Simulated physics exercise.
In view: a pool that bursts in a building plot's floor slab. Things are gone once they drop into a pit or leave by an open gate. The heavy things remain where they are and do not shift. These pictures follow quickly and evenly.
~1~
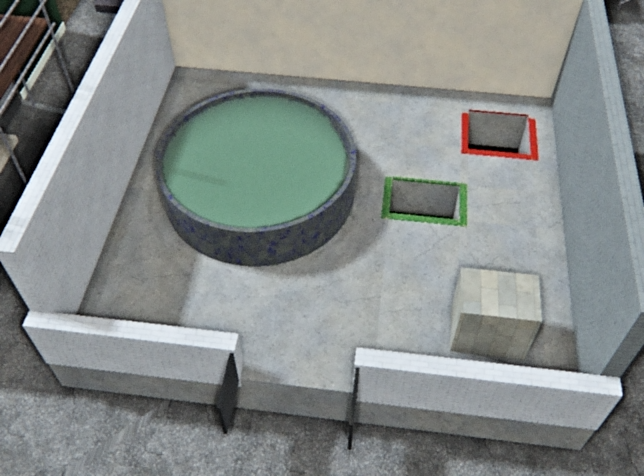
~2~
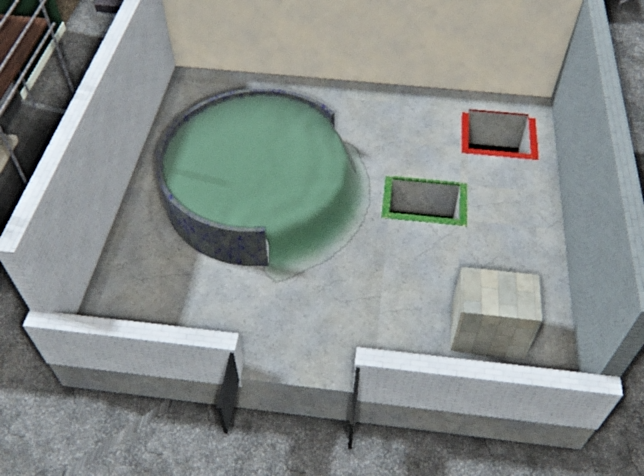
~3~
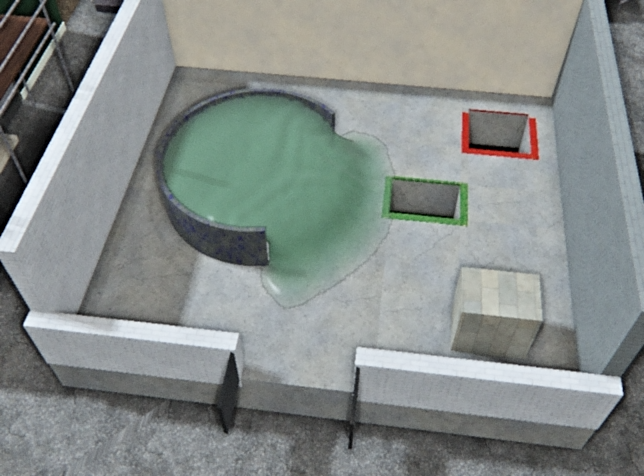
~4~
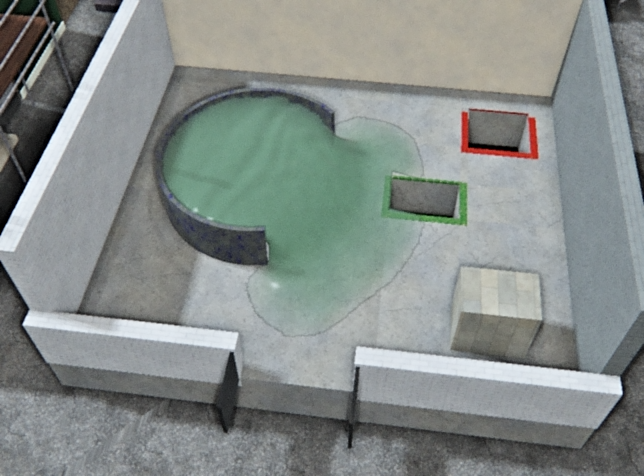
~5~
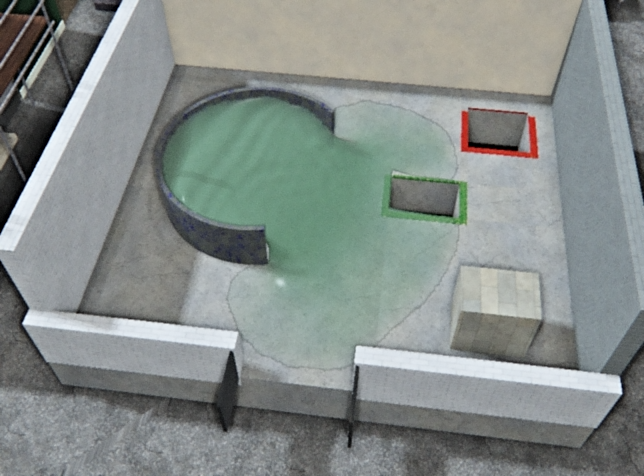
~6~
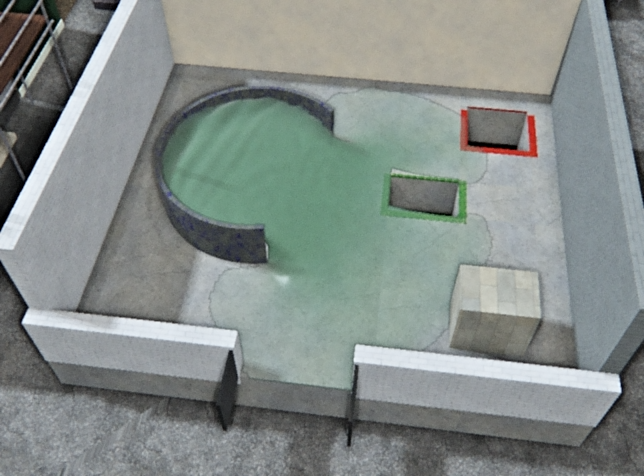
Green water poured out of a round pool when the right side of its wall gave way, spreading across the pale floor, around the green-edged pit and over to the open gateway in front.
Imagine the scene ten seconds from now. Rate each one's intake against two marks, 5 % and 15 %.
Ratings: Gate - between the two marks; green pit - above the 15 % mark; red pit - above the 15 % mark.
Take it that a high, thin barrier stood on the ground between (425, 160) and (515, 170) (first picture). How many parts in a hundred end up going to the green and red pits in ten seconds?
Green 40 %, red 20 %.
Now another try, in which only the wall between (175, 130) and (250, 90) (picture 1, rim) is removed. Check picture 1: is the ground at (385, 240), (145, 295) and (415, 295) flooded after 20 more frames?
First spot spared, second spot submerged, third spot spared.
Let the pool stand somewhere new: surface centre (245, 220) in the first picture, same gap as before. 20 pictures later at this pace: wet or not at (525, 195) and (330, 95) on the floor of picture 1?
Going point by point, I get drenched then high and dry.
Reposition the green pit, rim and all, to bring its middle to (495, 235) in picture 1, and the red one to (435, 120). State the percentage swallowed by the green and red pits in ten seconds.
Looks like green collects 40 percent and red collects 20 percent.
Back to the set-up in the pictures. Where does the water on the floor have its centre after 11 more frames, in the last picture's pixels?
I'd place it roughly at (356, 230).
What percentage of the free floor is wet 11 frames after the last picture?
Near 60 in a hundred.
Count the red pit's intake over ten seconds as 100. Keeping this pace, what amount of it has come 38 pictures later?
Roughly 75 per cent.
A moment on, water covers 55 % of the floor; the gate 2 %, the green pit 8 %, the red pit 2 %.
Next, water covers 60 % of the floor; the gate 3 %, the green pit 14 %, the red pit 4 %.
Then, water covers 60 % of the floor; the gate 5 %, the green pit 19 %, the red pit 7 %.
Later, water covers 75 % of the floor; the gate 9 %, the green pit 26 %, the red pit 18 %.
In the end, water covers 100 % of the floor; the gate 12 %, the green pit 32 %, the red pit 24 %.
